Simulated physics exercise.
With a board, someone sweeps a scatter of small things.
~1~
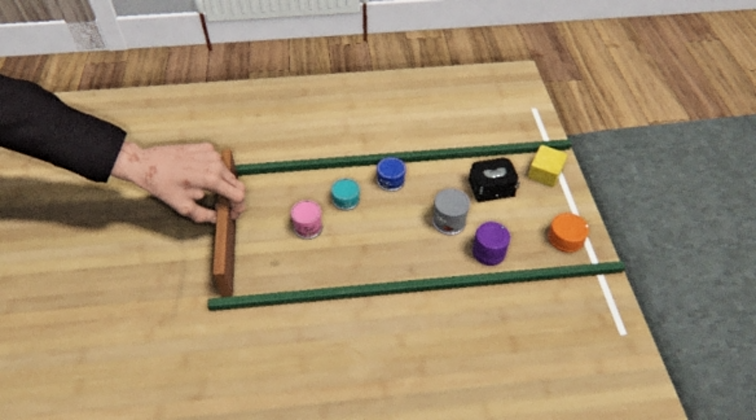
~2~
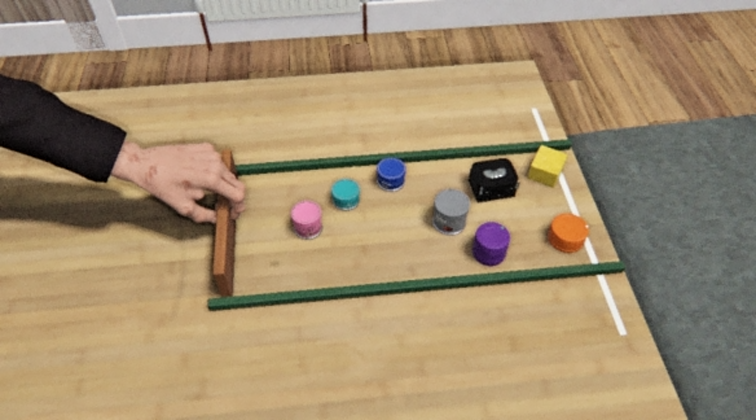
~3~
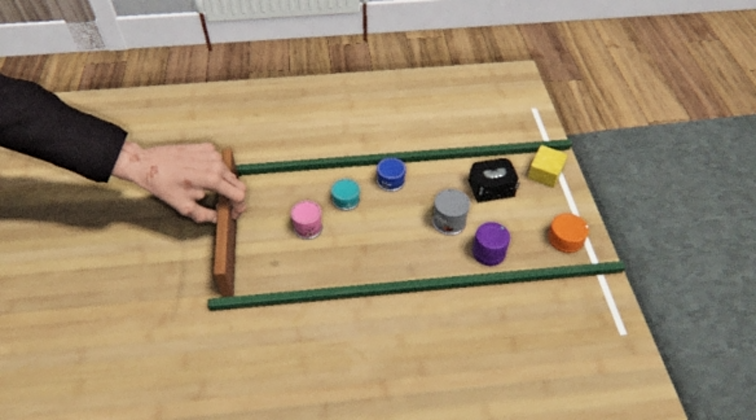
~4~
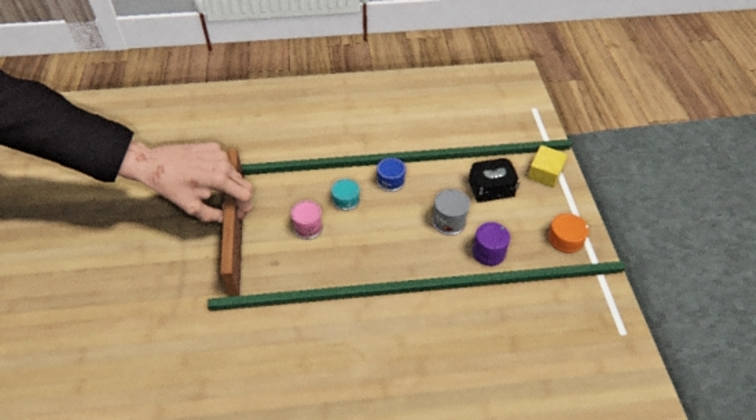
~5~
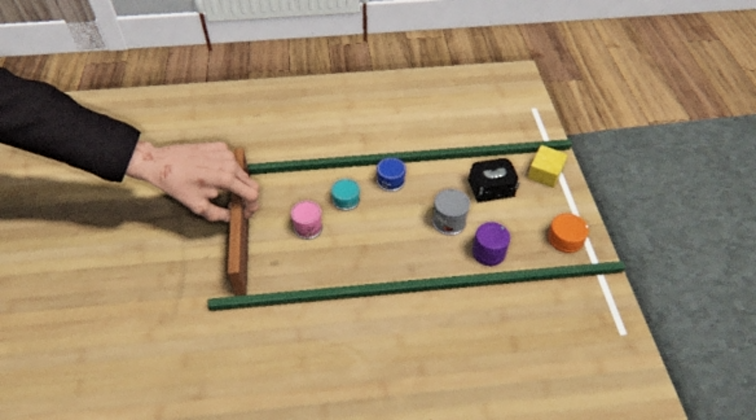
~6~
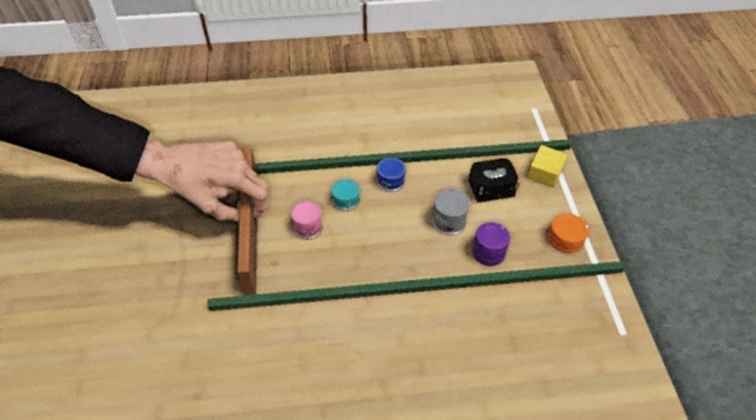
On a wooden tabletop, a hand holds a brown board upright at the left end of two green rails, with small colourful pots, a black case and a yellow block scattered between them. The board stays still at first, then slides slightly right toward the pink tin, while the scattered things remain unmoved.
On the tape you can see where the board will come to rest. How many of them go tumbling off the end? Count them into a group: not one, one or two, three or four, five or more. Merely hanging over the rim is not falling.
Overboard: Above two, below five.
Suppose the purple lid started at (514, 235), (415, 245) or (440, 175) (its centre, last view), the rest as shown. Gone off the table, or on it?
Taking the spots in turn, it stays put, then stays put, then gets knocked off.
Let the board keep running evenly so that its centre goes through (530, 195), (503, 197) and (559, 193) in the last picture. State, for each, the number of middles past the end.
First 1, then 0, then 3.
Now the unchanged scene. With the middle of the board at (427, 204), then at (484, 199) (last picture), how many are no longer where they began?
Note: First position 4; second position 7.
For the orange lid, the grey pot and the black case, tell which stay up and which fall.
Taking them in turn, the orange lid ends up down, then the grey pot ends up down, and finally the black case ends up down.
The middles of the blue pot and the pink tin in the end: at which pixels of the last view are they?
Final positions: Near (570, 156); near (588, 196).
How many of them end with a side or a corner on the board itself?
4 are in contact with it.
Early on, none off yet; yellow block at rest near (547, 167); orange lid at rest near (568, 233); black case at rest near (493, 180).
Finally, the number that fall off is three or four; lost, grey pot, black case, orange lid and yellow block.
